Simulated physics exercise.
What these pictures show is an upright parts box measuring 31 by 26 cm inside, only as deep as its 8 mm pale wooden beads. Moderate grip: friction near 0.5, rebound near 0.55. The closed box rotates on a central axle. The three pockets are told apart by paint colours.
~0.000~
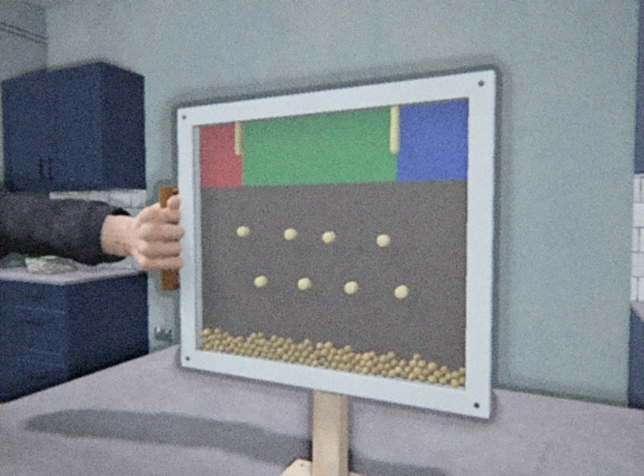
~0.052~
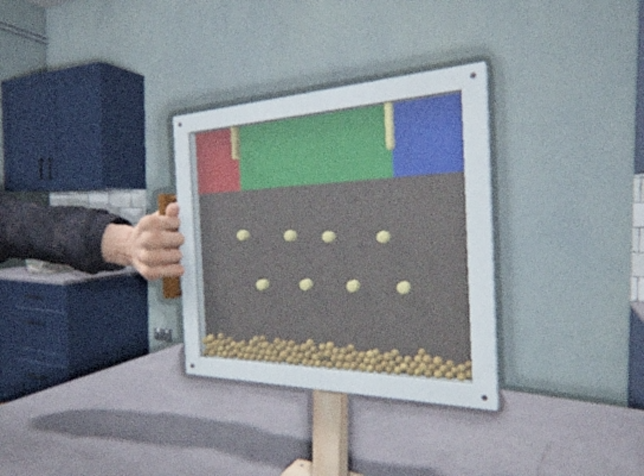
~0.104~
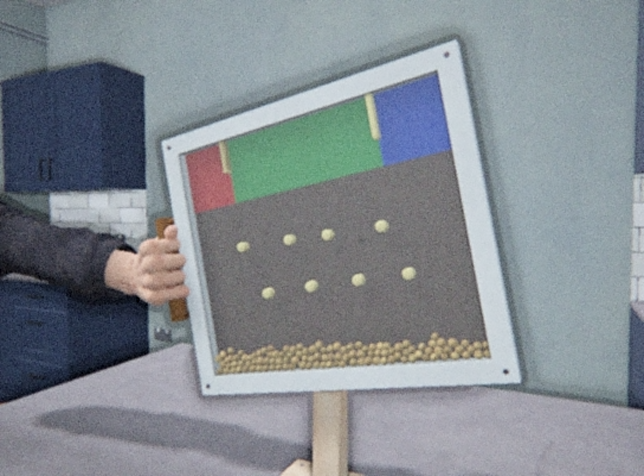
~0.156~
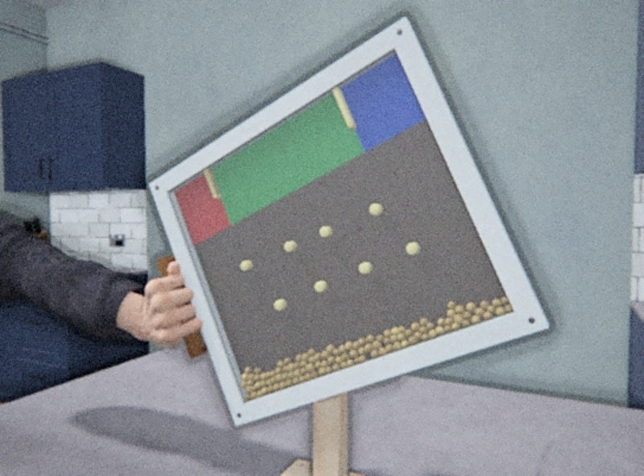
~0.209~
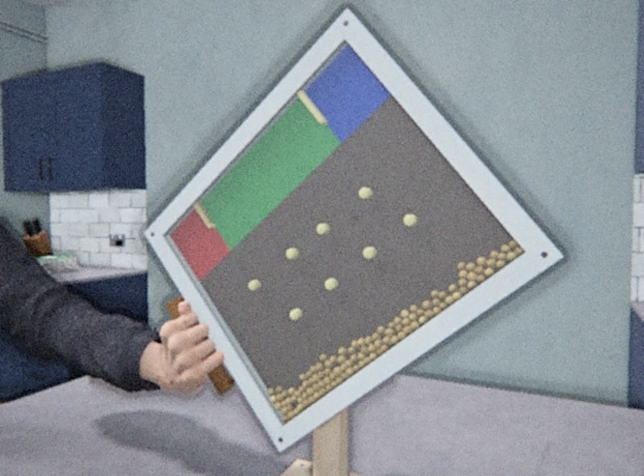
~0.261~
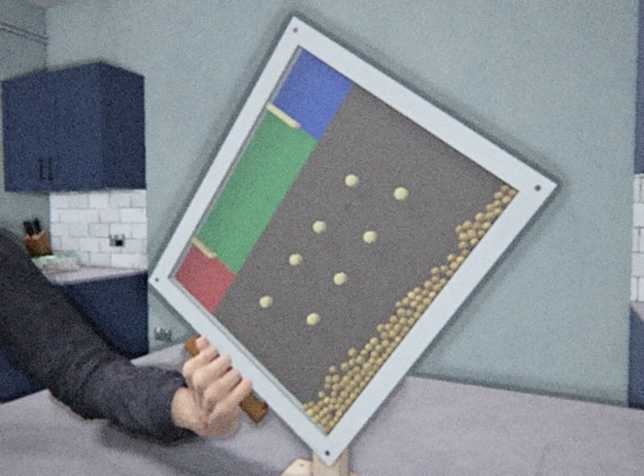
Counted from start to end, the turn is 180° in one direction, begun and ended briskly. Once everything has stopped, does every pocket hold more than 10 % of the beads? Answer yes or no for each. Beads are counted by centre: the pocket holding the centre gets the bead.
Red - yes, blue - no, green - yes.
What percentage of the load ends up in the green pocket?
The answer is near 50 percent.
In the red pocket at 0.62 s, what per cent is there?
Roughly 20 percent.
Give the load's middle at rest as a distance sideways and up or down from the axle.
About 7 cm right and 11 cm below.
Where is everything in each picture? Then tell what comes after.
Level; about 110 beads; load centre (313, 355); top bead (261, 336); red (220, 156), blue (433, 142), green (313, 150), in the first picture.
Turned 3° anticlockwise; load centre (317, 356); top bead (422, 353); 8 fixed pegs, one at (263, 285), in the second picture.
Turned 11° anticlockwise; load centre (329, 357); top bead (436, 337); wall ends (228, 171), (377, 137), in the third picture.
Turned 24° anticlockwise; load centre (347, 355); top bead (505, 301), in the fourth picture.
Turned 39° anticlockwise; load centre (369, 348); top bead (514, 245), in the fifth picture.
Turned 54° anticlockwise; load centre (389, 336); top bead (505, 190); red (204, 276), blue (311, 94), green (253, 193), in the sixth picture.
After 0.44 s, it stands 105° anticlockwise; the beads' middle is 11 cm right of and 3 cm below the centre; nothing in the marked areas.
After 0.62 s, it stands 156° anticlockwise; the beads' middle is 9 cm right of and 4 cm below the centre; red 20 %, green 5 %.
After 0.78 s, it stands 180° anticlockwise; the beads' middle is 9 cm right of and 8 cm below the centre; red 50 %, blue 5 %, green 25 %.
All still by 2.0 s, it stands 180° anticlockwise; red 50 %, blue 5 %, green 50 %.
